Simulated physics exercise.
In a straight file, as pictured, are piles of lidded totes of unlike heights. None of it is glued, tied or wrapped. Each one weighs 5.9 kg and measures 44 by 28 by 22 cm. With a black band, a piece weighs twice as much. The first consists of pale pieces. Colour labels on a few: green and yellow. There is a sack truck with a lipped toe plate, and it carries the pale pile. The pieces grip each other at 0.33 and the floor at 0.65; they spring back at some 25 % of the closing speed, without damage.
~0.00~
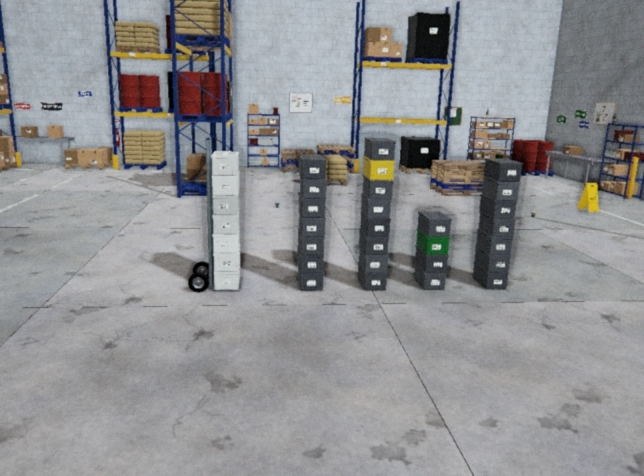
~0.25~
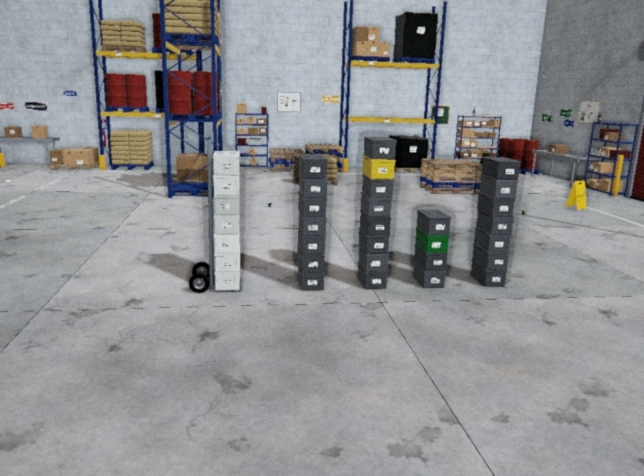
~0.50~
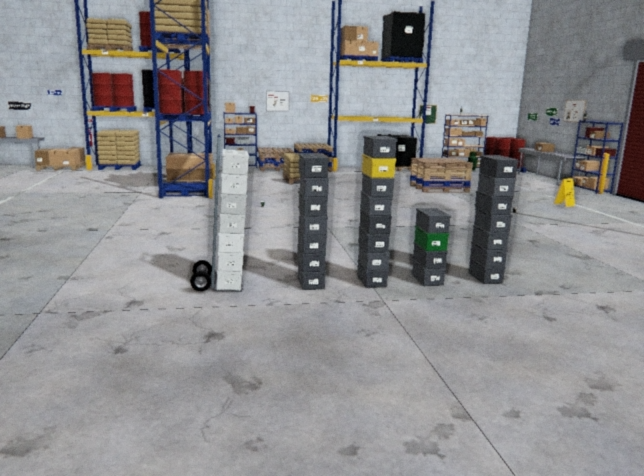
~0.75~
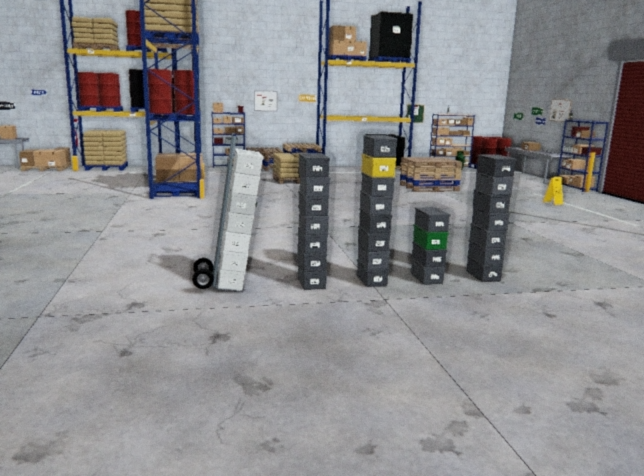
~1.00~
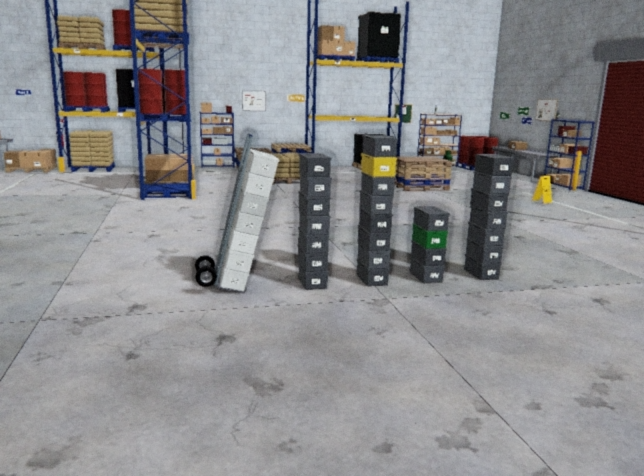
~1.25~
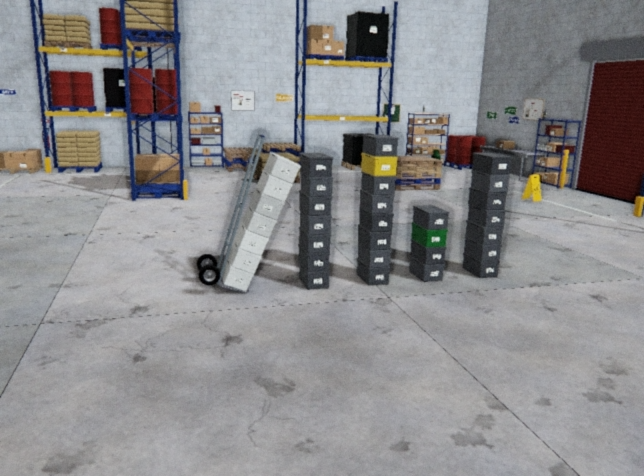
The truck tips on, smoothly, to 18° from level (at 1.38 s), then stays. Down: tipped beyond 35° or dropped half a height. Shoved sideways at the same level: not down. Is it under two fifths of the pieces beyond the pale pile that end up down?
No, it is more than two fifths.
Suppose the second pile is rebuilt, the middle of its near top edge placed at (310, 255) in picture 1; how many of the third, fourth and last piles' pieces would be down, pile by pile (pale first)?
You'd get third 0, fourth 0 and last 0.
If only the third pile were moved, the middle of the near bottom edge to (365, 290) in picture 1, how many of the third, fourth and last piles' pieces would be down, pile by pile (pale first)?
You'd end with the third pile at 8, the fourth at 3 and the last at 5 down.
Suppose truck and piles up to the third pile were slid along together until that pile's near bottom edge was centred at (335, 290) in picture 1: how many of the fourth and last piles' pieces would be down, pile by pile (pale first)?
Pile by pile, fourth 3 and last 6.
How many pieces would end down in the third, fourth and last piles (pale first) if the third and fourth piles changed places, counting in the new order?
Then third 3, fourth 8, last 7.
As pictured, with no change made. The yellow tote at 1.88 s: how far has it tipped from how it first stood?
Tilt: Approx. 0°.
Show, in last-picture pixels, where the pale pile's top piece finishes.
The top pale piece ends up roughly at (373, 241).
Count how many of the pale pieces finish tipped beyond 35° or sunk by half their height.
Tally of pale pieces: 7.
Around 1.88 s, 7 of the pale pile down; none of the 26 other totes down, 8 disturbed; yellow tote displaced 19 mm.
Around 2.62 s, 7 of the pale pile down; 11 of the 26 other totes down; yellow tote tipped 27°, 22 cm lower; green tote tipped 4°.
Around 3.40 s, 7 of the pale pile down; 26 of the 26 other totes down; yellow tote tipped 59°, 75 cm lower; green tote tipped 39°, 24 cm lower.
Finally (5.0 s), 7 of the pale pile down; 26 of the 26 other totes down; yellow tote upside down; green tote tipped 39°, 27 cm lower. That is 100 per cent. Seen by the last camera, middles, yellow tote near (555, 241), green tote near (475, 253).
